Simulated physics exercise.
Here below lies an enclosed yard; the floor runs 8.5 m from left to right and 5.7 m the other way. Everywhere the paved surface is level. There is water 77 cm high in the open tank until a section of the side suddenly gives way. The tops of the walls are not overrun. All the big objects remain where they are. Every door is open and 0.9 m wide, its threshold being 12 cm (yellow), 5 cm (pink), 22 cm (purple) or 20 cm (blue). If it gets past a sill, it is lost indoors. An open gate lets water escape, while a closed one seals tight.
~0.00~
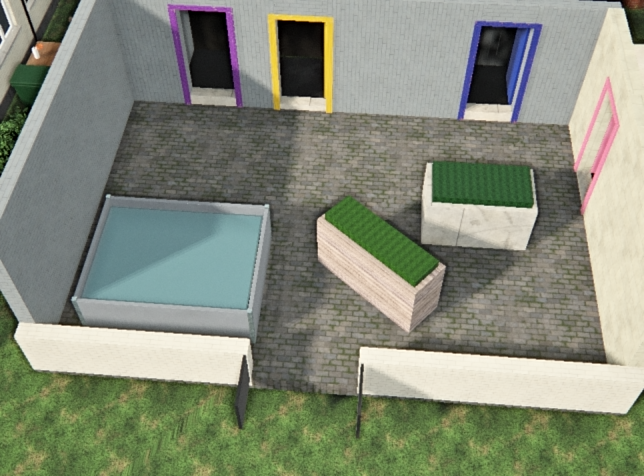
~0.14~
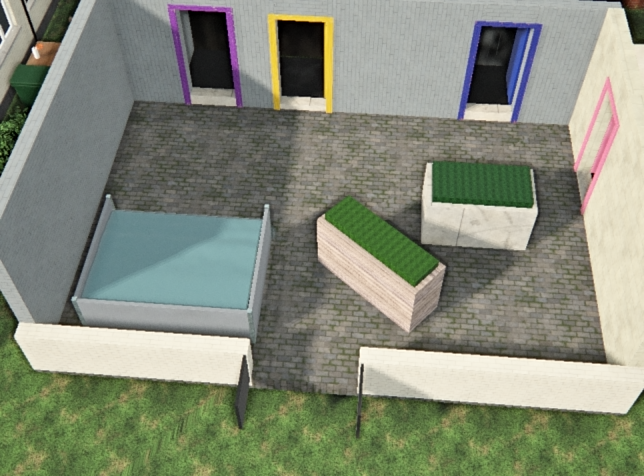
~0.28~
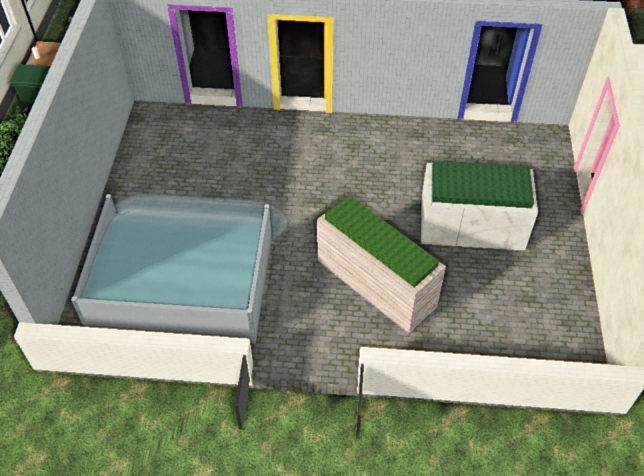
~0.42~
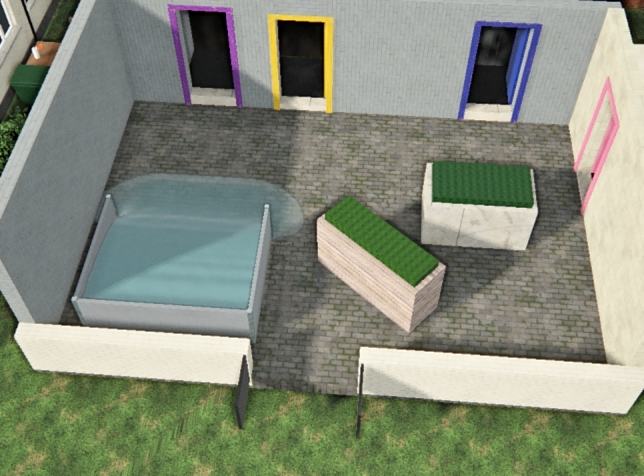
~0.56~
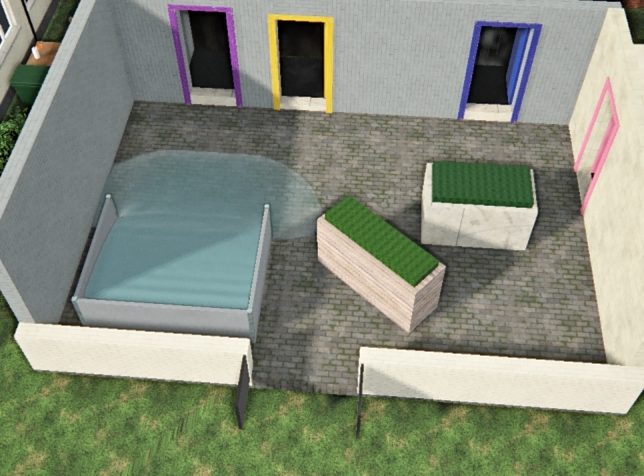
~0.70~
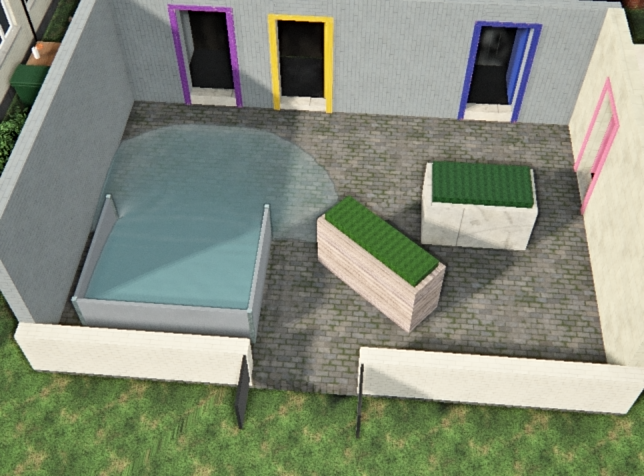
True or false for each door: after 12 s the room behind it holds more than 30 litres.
Yellow door: True; pink door: True; purple door: True; blue door: False.
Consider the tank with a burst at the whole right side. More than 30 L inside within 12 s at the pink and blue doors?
Lab note: Vs limit, pink door limit exceeded; blue door inside limit.
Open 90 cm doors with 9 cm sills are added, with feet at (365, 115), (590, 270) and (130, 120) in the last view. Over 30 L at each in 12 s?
Per doorway, in order: Sufficient / insufficient / sufficient.
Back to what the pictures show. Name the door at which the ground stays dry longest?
It's the pink door.
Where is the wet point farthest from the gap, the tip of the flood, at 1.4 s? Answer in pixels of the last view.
Somewhere around (362, 115).
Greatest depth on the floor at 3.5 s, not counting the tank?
Peak depth: Approx. 26 cm.
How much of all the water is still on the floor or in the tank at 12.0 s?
Share still there: About 78 %.
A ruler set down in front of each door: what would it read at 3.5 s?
Depth readings (cm): Yellow = 22; pink = 0; purple = 26; blue = 8.
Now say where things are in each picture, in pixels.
In the first frame, the open tank at (176, 254) is whole and still, 77 cm deep.
In the second frame, the front is at a hidden place, 1.4 m from the gap on the open tank's far side; 0.6 m2 of floor is under water; 77 cm left at the back of the open tank.
In the third frame, the front is at a hidden place, 1.6 m from the gap on the open tank's far side; 2.1 m2 of floor is under water; 77 cm left at the back of the open tank.
In the fourth frame, water pours out on the open tank's far side and has run 1.9 m, to (111, 191); typically 12 cm deep outside, 74 cm at the open tank's back.
In the fifth frame, water pours out on the open tank's far side and has run 2.2 m, to (111, 171); typically 10 cm deep outside, 65 cm at the open tank's back.
In the sixth frame, water pours out on the open tank's far side and has run 2.7 m, to (170, 128); typically 8 cm deep outside, 66 cm at the open tank's back.
After 1.4 s water covers 35 % of the floor and is deepest (51 cm) near (135, 102); yellow door 25 cm at the sill, 14 L in, pink door not reached, purple door 45 cm at the sill, 57 L in, blue door not reached.
After 2.2 s water covers 40 % of the floor and is deepest (50 cm) near (152, 103); yellow door 31 cm at the sill, 87 L in, pink door not reached, purple door 46 cm at the sill, 170 L in, blue door not reached.
After 3.5 s water covers 55 % of the floor and is deepest (26 cm) near (198, 106); yellow door 22 cm at the sill, 175 L in, pink door not reached, purple door 26 cm at the sill, 270 L in, blue door 8 cm at the sill, 0 L in.
After 7.0 s water covers 85 % of the floor and is deepest (18 cm) near (512, 130); yellow door 7 cm at the sill, 200 L in, pink door 17 cm at the sill, 195 L in, purple door 8 cm at the sill, 276 L in, blue door 10 cm at the sill, 0 L in.
After 12.0 s water covers 100 % of the floor and is deepest (11 cm) near (298, 112); yellow door 9 cm at the sill, 200 L in, pink door 9 cm at the sill, 315 L in, purple door 8 cm at the sill, 276 L in, blue door 9 cm at the sill, 0 L in.
